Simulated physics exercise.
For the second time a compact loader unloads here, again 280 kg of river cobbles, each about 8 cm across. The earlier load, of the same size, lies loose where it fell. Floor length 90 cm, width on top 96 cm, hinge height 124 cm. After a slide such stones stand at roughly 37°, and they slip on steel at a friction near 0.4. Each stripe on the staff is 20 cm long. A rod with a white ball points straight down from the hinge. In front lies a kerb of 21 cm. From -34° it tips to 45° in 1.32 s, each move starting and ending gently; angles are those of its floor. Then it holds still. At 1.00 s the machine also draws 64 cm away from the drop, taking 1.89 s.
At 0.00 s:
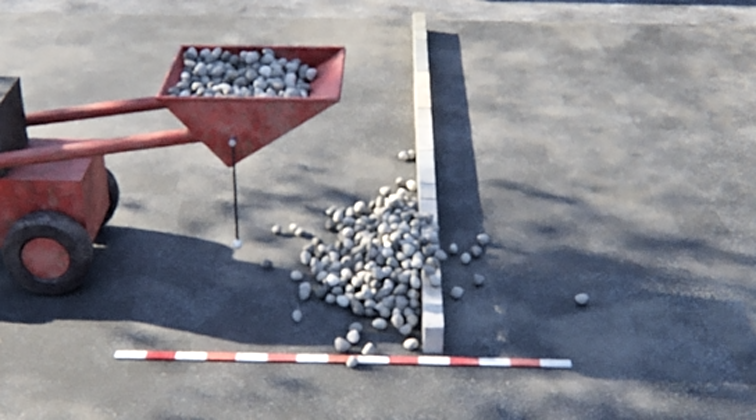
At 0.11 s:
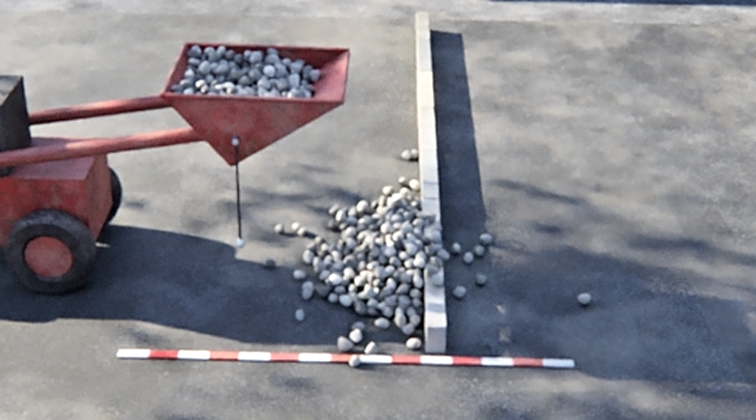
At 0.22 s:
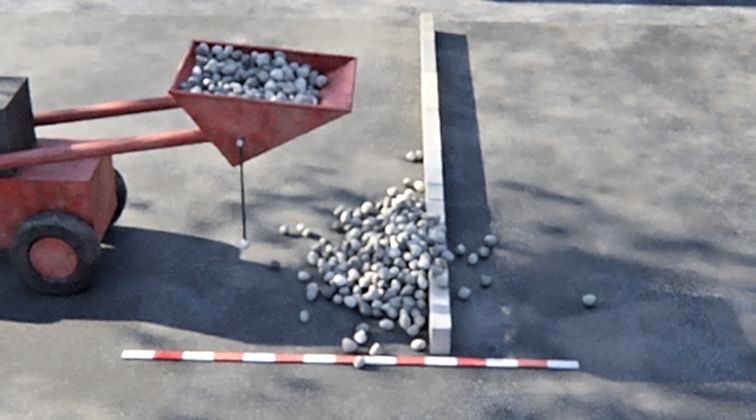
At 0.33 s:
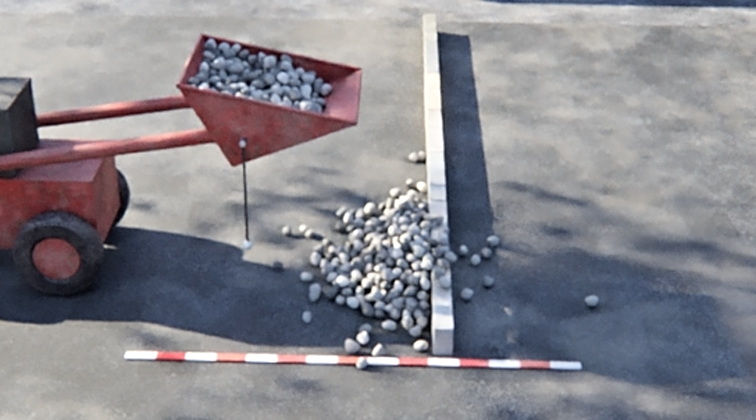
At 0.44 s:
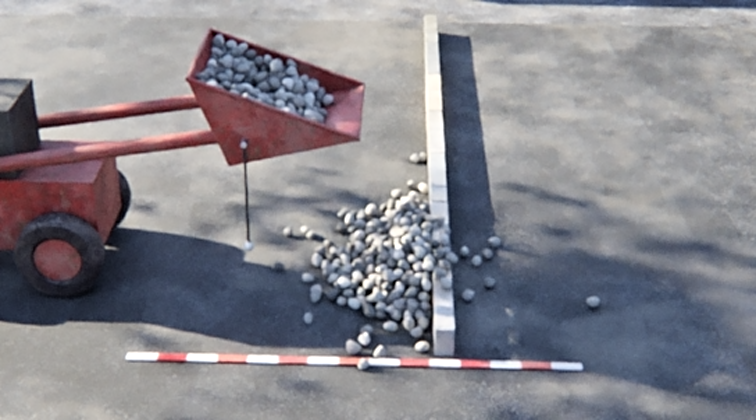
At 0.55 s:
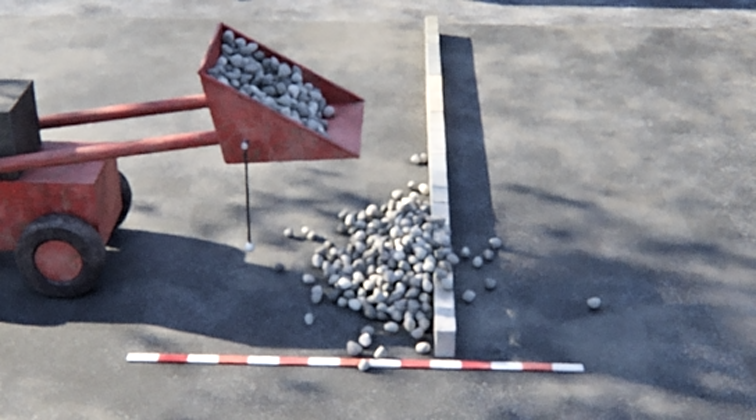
Red loader tilting its raised bucket of grey cobbles forward, the stones shifting inside, beside a loose heap against a pale kerb.
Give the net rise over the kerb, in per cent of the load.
About 0 per cent.
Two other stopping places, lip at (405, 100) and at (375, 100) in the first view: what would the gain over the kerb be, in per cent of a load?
Near 20 per cent from the first place, 0 from the second.
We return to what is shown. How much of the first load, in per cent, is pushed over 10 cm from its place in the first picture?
About 5 per cent.
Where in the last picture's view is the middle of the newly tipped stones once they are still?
Their middle is at about (345, 254).
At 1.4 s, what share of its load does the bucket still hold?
About 30 per cent.
After 1.0 s the floor is at 33°; in per cent of one load, 99 in the bucket, 99 on this side of the kerb, 2 over the kerb; the foremost stones are at (491, 269).
After 1.4 s the floor is at 45°; in per cent of one load, 32 in the bucket, 167 on this side of the kerb, 2 over the kerb; the foremost stones are at (491, 269).
After 3.3 s the floor is at 45°; in per cent of one load, 0 in the bucket, 198 on this side of the kerb, 2 over the kerb; the foremost stones are at (491, 269).
After 5.9 s the floor is at 45°; in per cent of one load, 0 in the bucket, 198 on this side of the kerb, 2 over the kerb; the foremost stones are at (491, 269). Net gain over the kerb, 0.
